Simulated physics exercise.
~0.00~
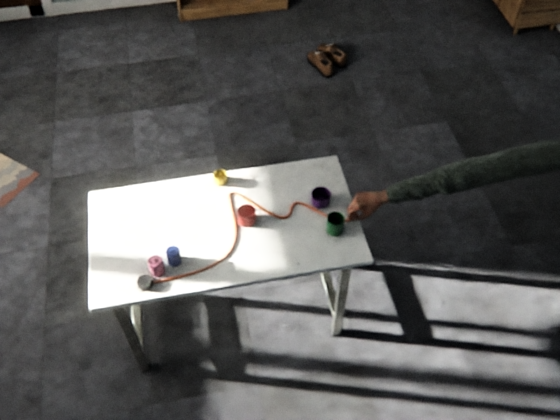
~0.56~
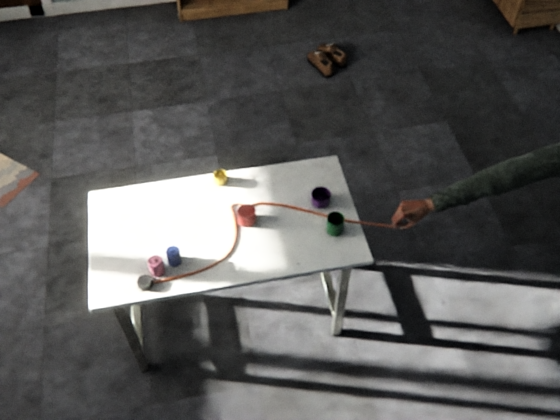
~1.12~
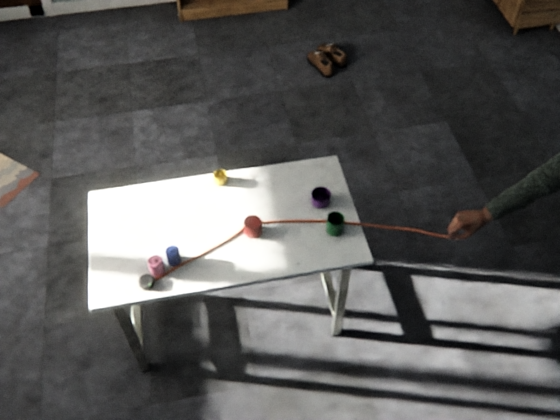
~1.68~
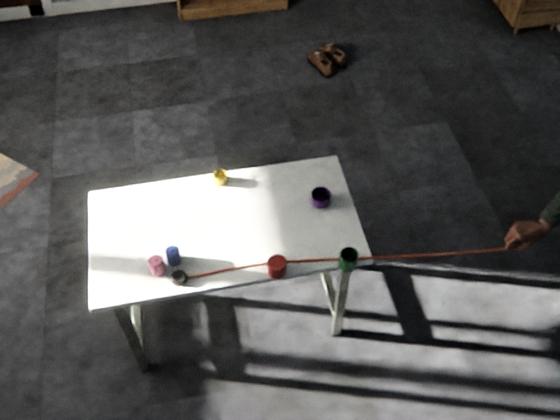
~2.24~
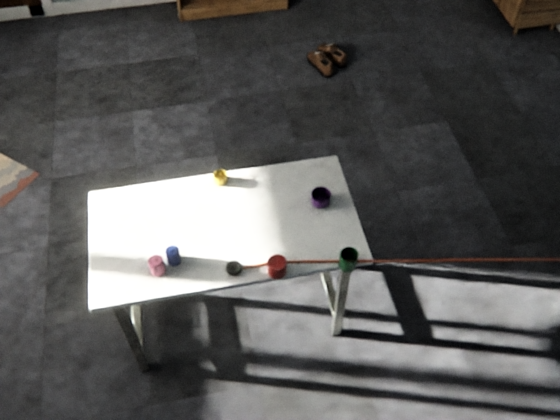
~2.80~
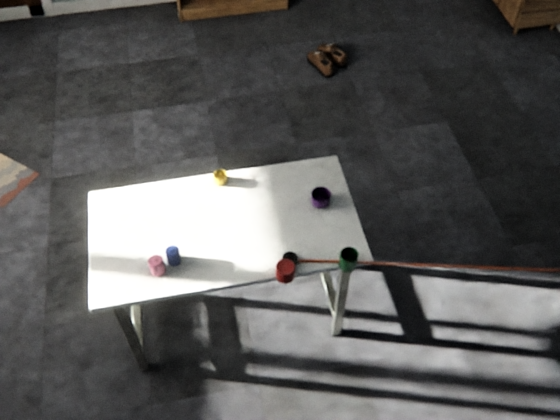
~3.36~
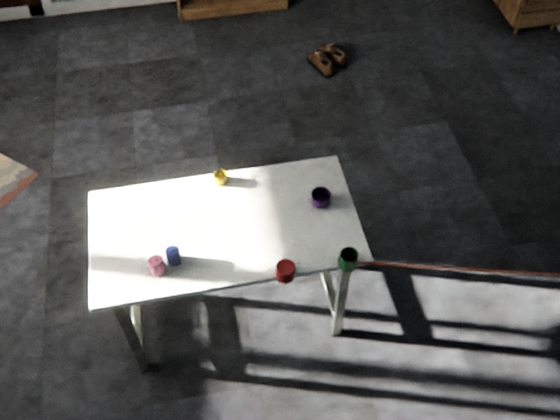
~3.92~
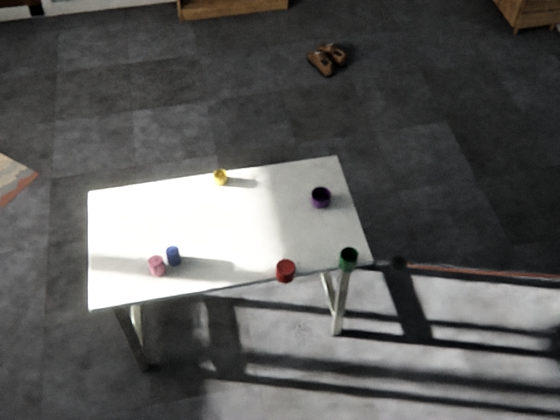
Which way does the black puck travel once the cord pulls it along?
It travels to the right, across the table and past its right end.
